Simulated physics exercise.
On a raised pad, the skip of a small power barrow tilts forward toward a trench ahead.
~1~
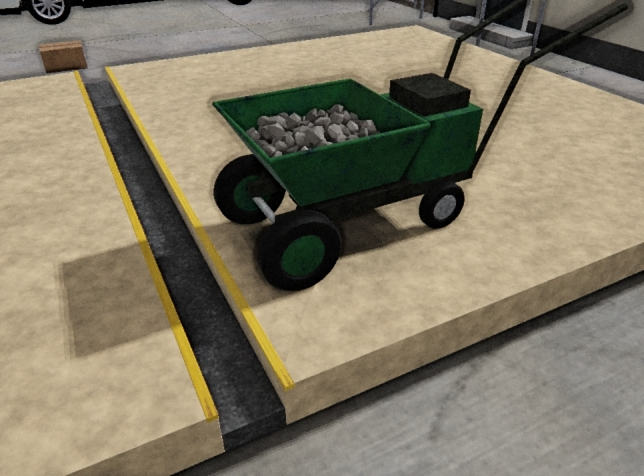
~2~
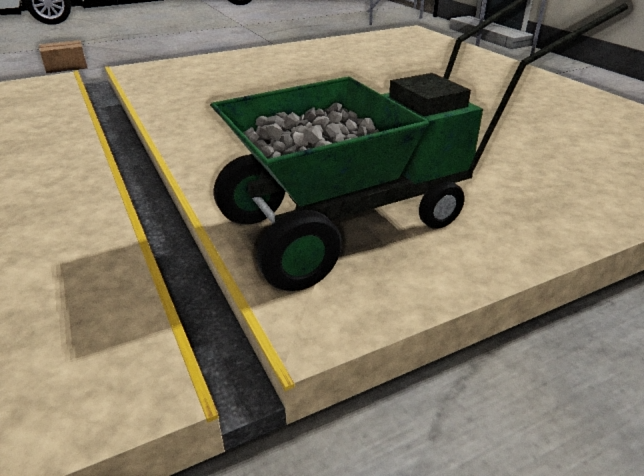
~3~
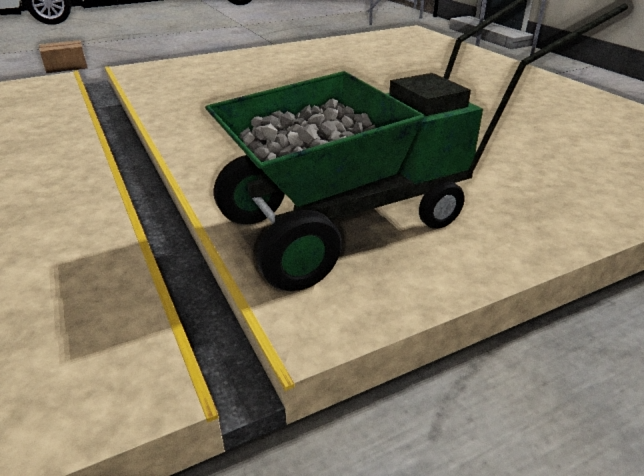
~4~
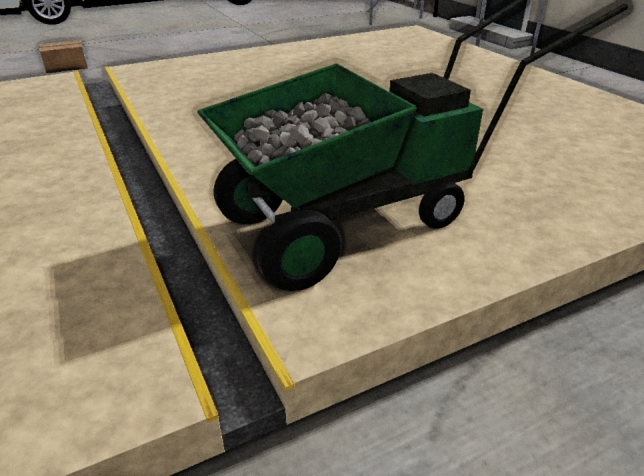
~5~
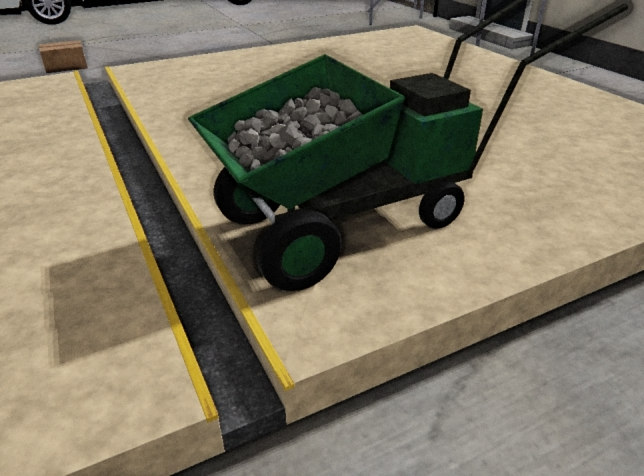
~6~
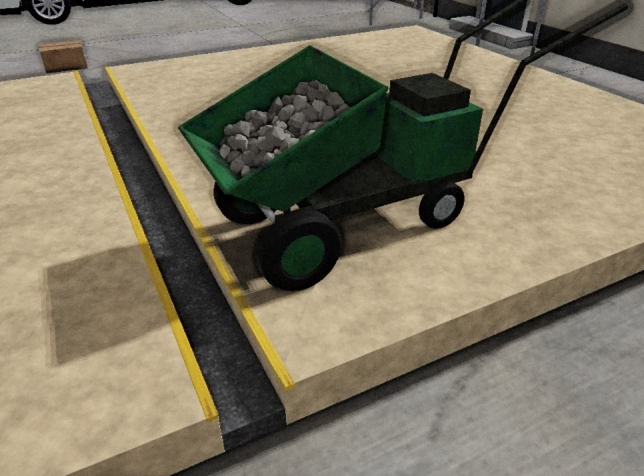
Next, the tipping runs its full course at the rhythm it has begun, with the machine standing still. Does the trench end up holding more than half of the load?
No.
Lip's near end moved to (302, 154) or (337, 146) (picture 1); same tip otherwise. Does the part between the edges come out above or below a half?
Well, parked at the first spot it'd be past the halfway mark, and at the second it'd be past the halfway mark.
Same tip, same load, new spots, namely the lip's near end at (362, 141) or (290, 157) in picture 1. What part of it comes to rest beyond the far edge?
0 % then 30 %.
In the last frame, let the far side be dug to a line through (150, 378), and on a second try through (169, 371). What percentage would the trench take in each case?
You'd get 90 % in the first case and 70 % in the second.
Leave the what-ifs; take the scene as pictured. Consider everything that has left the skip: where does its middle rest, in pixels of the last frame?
About (144, 286).
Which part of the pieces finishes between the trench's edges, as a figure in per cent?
That part is close to 30 percent of the load.
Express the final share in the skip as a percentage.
10 %, about.
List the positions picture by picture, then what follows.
Lip of the skip at (269, 161), level; top of the load at (319, 143), broken stones; first edge of the trench at (262, 338); far edge at (191, 363), the trench under half as wide as the skip, and about half as deep as wide, in the first picture.
Lip of the skip at (267, 162), tipped barely; top of the load at (318, 142), in the second picture.
Lip of the skip at (260, 166), tipped barely; top of the load at (323, 130), in the third picture.
Lip of the skip at (251, 172), tipped a little; top of the load at (331, 126), in the fourth picture.
Lip of the skip at (239, 180), tipped clearly; top of the load at (325, 119), in the fifth picture.
Lip of the skip at (227, 192), tipped clearly; top of the load at (320, 106); first edge of the trench at (262, 338); far edge at (191, 363), in the sixth picture.
Soon after the last picture, skip tipped steeply; all in the skip.
A little later, skip tipped right over; most in the skip; a stray few in or heaped over the trench; a small part beyond it; a stray few falling.
Later still, skip tipped right over; about a quarter in the skip; a small part in or heaped over the trench; about two thirds beyond it.
By the end, skip tipped right over; a small part in the skip; about a third in or heaped over the trench; about half beyond it.
